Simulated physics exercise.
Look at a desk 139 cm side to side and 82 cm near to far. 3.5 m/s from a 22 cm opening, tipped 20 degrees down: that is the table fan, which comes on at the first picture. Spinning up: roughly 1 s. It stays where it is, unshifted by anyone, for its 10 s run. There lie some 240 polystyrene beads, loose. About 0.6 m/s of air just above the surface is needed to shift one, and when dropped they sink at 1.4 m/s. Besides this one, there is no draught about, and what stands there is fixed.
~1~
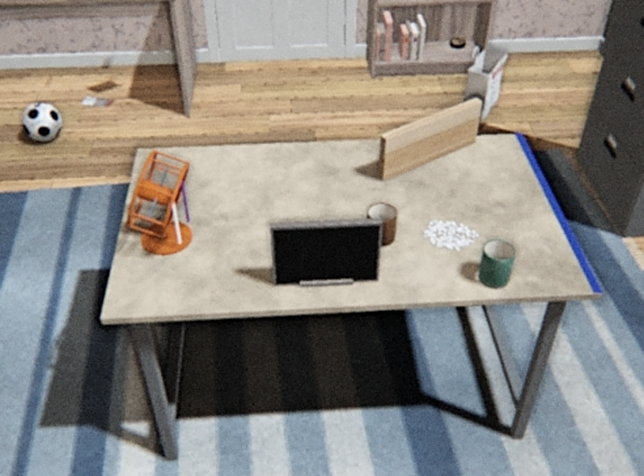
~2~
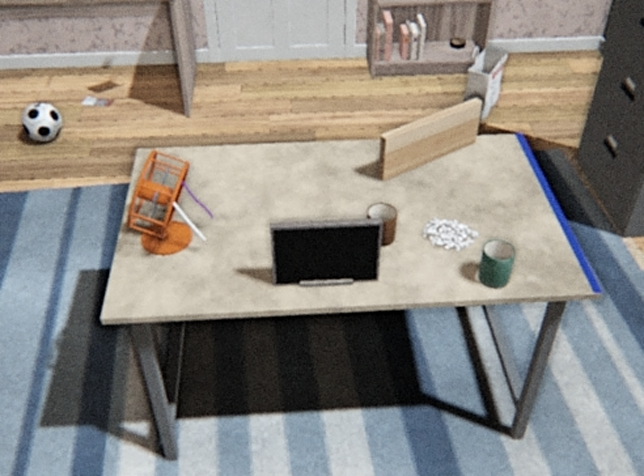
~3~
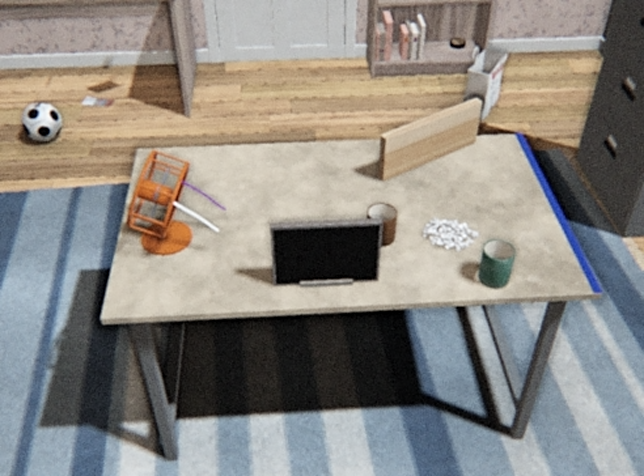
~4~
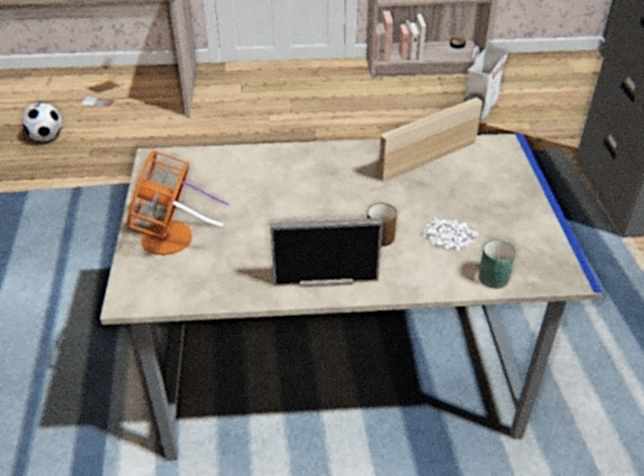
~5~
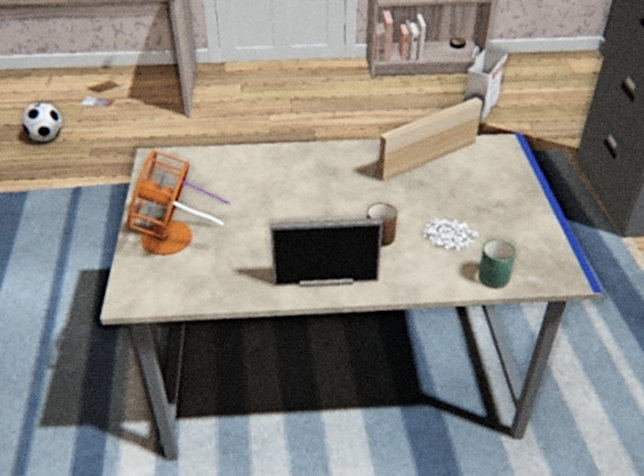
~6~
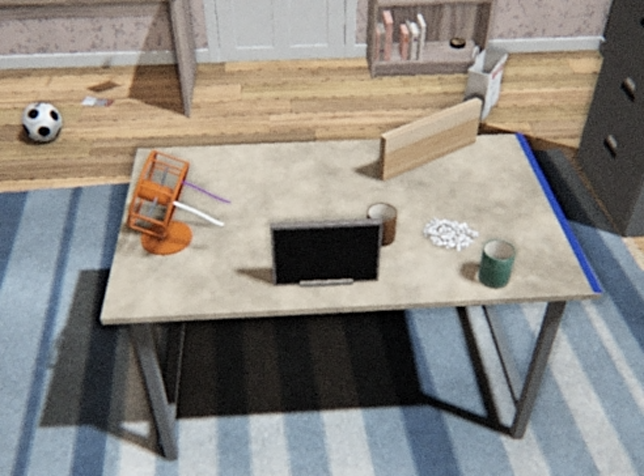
In this clip, a small orange fan stands on a desk with a dark screen, two mugs, a board and white beads; ribbons at the fan swing up and stream rightward, fluttering slightly, while the beads stay still.
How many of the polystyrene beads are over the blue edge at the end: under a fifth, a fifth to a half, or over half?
Over the blue edge: Greater than one half.
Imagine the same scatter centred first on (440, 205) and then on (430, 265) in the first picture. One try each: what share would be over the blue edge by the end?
About 100 and 40 in a hundred, in that order.
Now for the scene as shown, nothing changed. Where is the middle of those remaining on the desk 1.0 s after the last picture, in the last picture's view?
Approx. centre at (412, 230) px.
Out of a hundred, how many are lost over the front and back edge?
0 % front, 0 % back.
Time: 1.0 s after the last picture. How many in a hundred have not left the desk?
Some 80 percent are still there.
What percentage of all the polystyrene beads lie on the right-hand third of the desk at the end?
Share at the end: Close to 0 %.
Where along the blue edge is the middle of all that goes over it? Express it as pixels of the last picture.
Around (566, 222).
Then, 1.0 s after the last picture, 85 % are on the move or not yet settled, 22 % are over the blue edge; the middle of those still in play is near (424, 229).
Then, 2.2 s after the last picture, 35 % are on the move or not yet settled, 73 % are over the blue edge; the middle of those still in play is near (398, 227).
Then, 4.6 s after the last picture, 7 % are on the move or not yet settled, 95 % are over the blue edge.
Then, 9.1 s after the last picture, at the end, 99 % are over the blue edge.
